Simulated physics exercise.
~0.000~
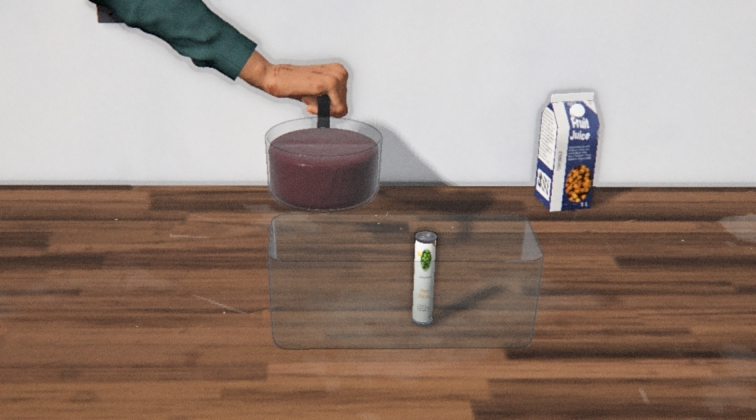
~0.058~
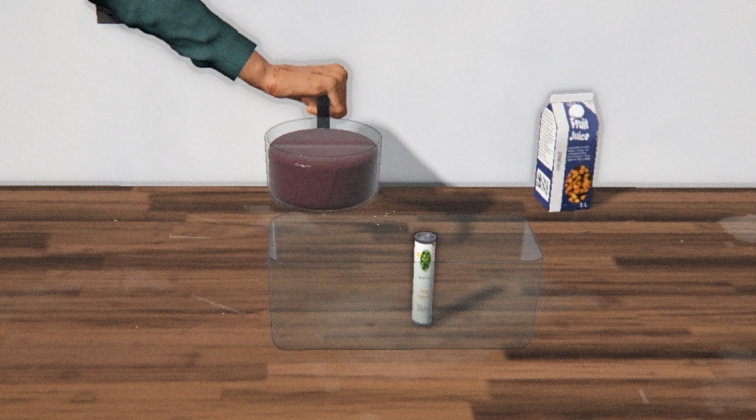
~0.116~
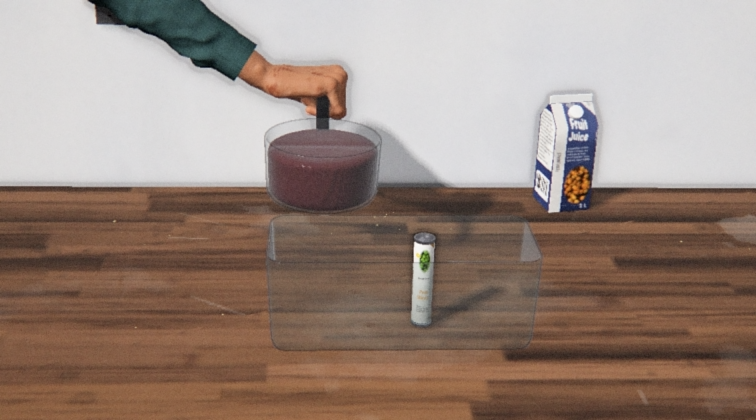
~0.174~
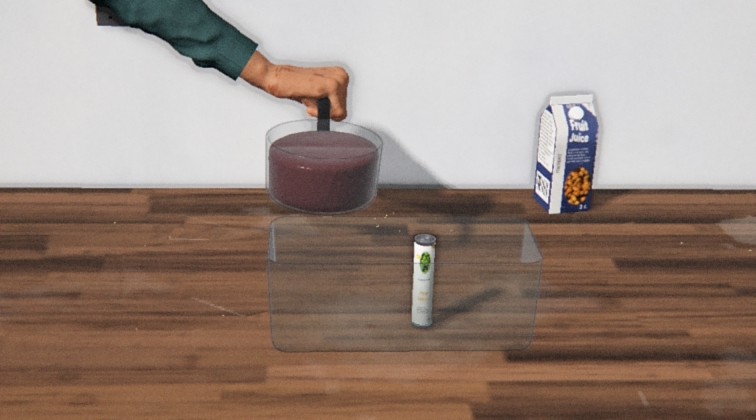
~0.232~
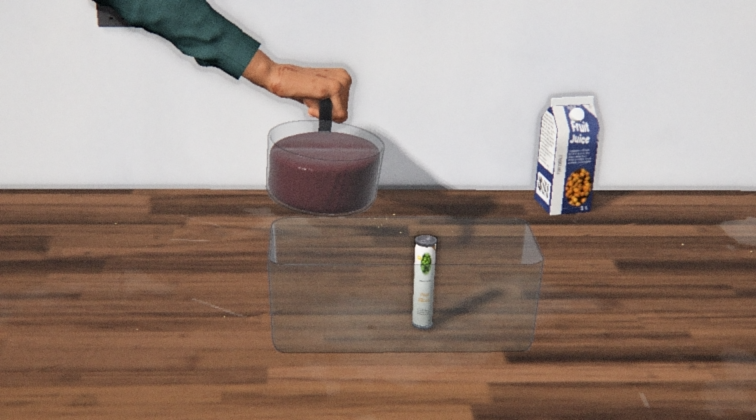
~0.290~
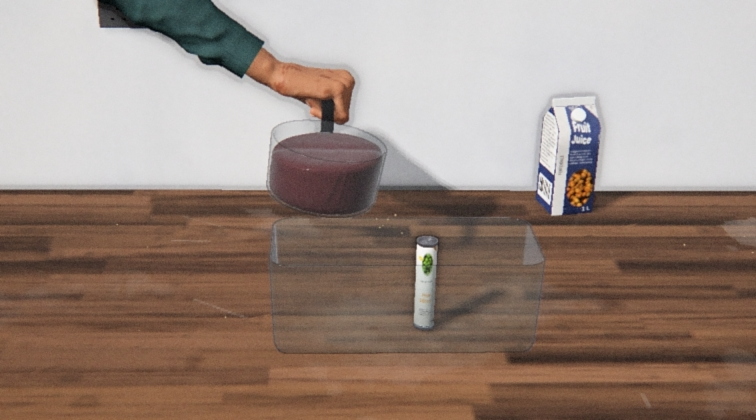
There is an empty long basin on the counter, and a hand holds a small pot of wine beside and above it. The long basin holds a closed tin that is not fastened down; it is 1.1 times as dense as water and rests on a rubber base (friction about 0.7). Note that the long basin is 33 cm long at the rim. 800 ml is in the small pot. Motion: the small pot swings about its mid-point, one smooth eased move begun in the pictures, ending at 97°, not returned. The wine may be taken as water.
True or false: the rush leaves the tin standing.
True.
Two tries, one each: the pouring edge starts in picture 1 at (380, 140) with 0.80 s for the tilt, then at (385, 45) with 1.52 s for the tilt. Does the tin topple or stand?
First it tips over; then it stays on its base.
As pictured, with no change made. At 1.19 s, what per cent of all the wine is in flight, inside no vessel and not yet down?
It comes to some 7 percent of the total.
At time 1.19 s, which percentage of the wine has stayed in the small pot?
Near 16 in a hundred.
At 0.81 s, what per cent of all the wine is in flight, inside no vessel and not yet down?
My guess is roughly 20 %.
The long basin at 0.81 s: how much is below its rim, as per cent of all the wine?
The basin holds roughly 14 in a hundred parts at that moment.
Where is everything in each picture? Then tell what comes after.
In the first frame, tilt 0°; pouring edge (381, 138); surface from (269, 144) to (379, 144); the long basin's rim runs from (270, 238) to (535, 238); the tin's top is at (426, 240).
In the second frame, tilt 0°; pouring edge (381, 139); surface from (268, 145) to (379, 145).
In the third frame, tilt 1°; pouring edge (380, 140); surface from (268, 145) to (378, 146).
In the fourth frame, tilt 3°; pouring edge (381, 143); surface from (269, 146) to (379, 148).
In the fifth frame, tilt 5°; pouring edge (383, 147); surface from (270, 148) to (381, 149).
In the sixth frame, tilt 8°; pouring edge (386, 150); surface from (272, 148) to (383, 150).
Then, 0.81 s in, the tilt is 53° and 66 per cent is still to pour; the tin stands where it began.
Then, 1.19 s in, the tilt is 86° and 17 per cent is still to pour; the tin stands where it began.
Then, 1.59 s in, the tilt is 97° and 2 per cent is still to pour; the tin stands where it began.
Then, 2.02 s in, the tilt is 97° and 0 per cent is still to pour; the tin stands where it began.
Finally, the tin stands where it began.
